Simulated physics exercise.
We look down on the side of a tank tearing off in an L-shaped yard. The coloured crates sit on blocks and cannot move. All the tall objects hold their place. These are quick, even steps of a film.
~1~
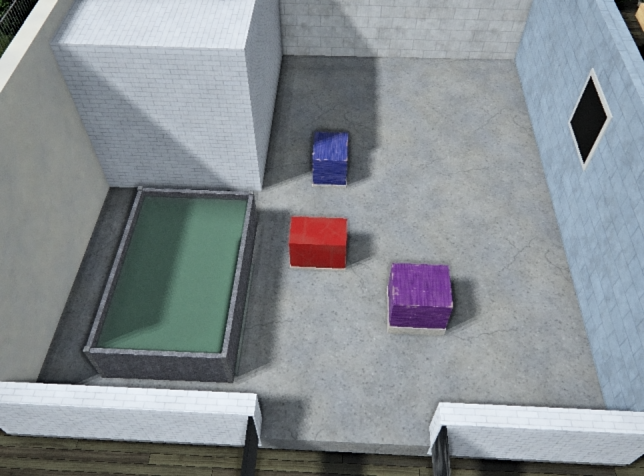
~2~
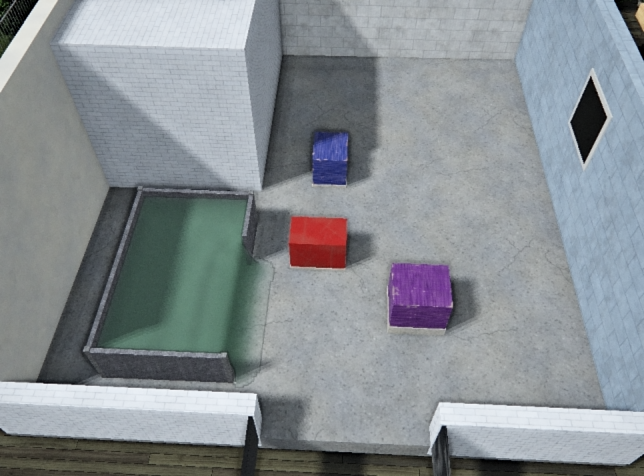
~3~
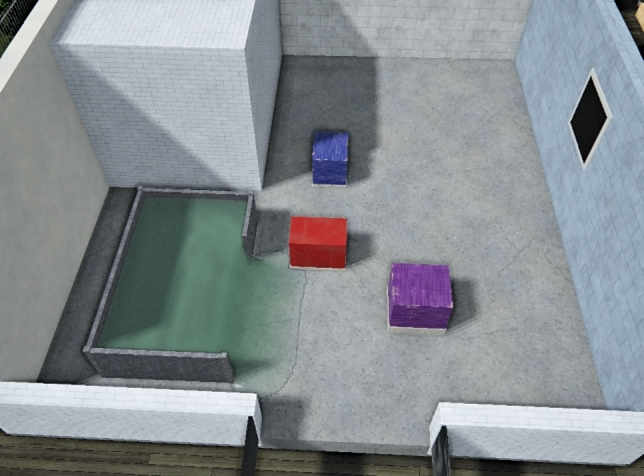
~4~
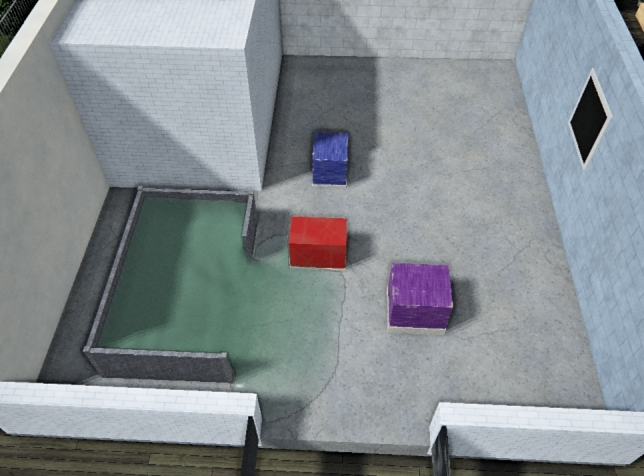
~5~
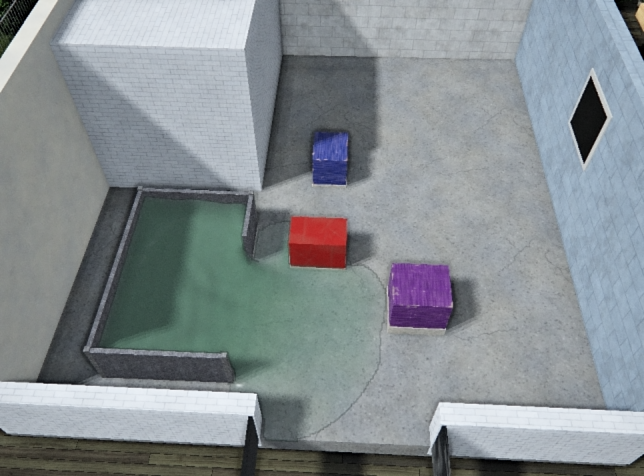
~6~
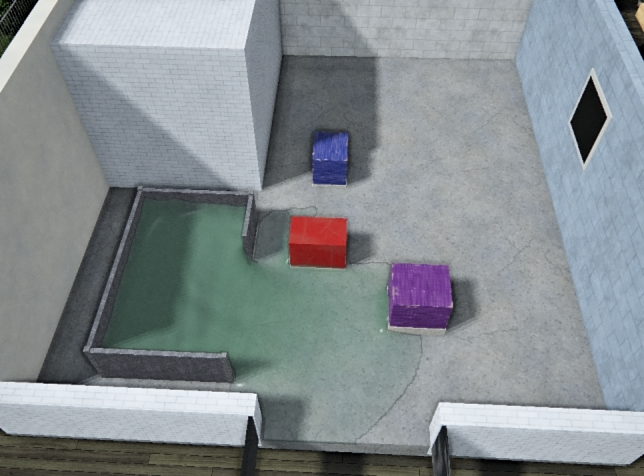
Walled yard seen from above, with green water spreading from a tank's open right side around a red block toward a purple one.
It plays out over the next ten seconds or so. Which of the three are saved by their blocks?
In the end: The purple crate is soaked; the blue crate is soaked; the red crate is soaked.
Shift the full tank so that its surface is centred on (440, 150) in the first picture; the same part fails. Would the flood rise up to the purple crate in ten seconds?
Then: Purple crate is spared.
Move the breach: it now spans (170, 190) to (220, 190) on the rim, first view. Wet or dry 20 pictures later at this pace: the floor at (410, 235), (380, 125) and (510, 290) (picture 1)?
In turn: Wet, dry, under water.
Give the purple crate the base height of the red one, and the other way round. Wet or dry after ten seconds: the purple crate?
My reading: The purple crate ends up wet.
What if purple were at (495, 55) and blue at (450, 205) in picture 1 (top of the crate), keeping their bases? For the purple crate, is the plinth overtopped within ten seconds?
One by one: The purple one keeps dry.
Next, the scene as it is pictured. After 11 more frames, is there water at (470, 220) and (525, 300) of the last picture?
As listed: Covered, flooded.
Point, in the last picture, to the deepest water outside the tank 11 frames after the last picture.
I would point to (596, 433).
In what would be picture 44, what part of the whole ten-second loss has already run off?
Roughly 75 per cent.
A moment on, water covers 30 % of the floor; the purple crate water round its plinth, the blue crate water round its plinth, the red crate water round its plinth.
Next, water covers 45 % of the floor; the purple crate water round its plinth, the blue crate water round its plinth, the red crate water round its plinth.
Then, water covers 55 % of the floor; the purple crate water round its plinth, the blue crate water round its plinth, the red crate water round its plinth.
Later, water covers 75 % of the floor; the purple crate water round its plinth, the blue crate water round its plinth, the red crate water round its plinth.
In the end, water covers 90 % of the floor; the purple crate was topped, the blue crate was topped, the red crate was topped.
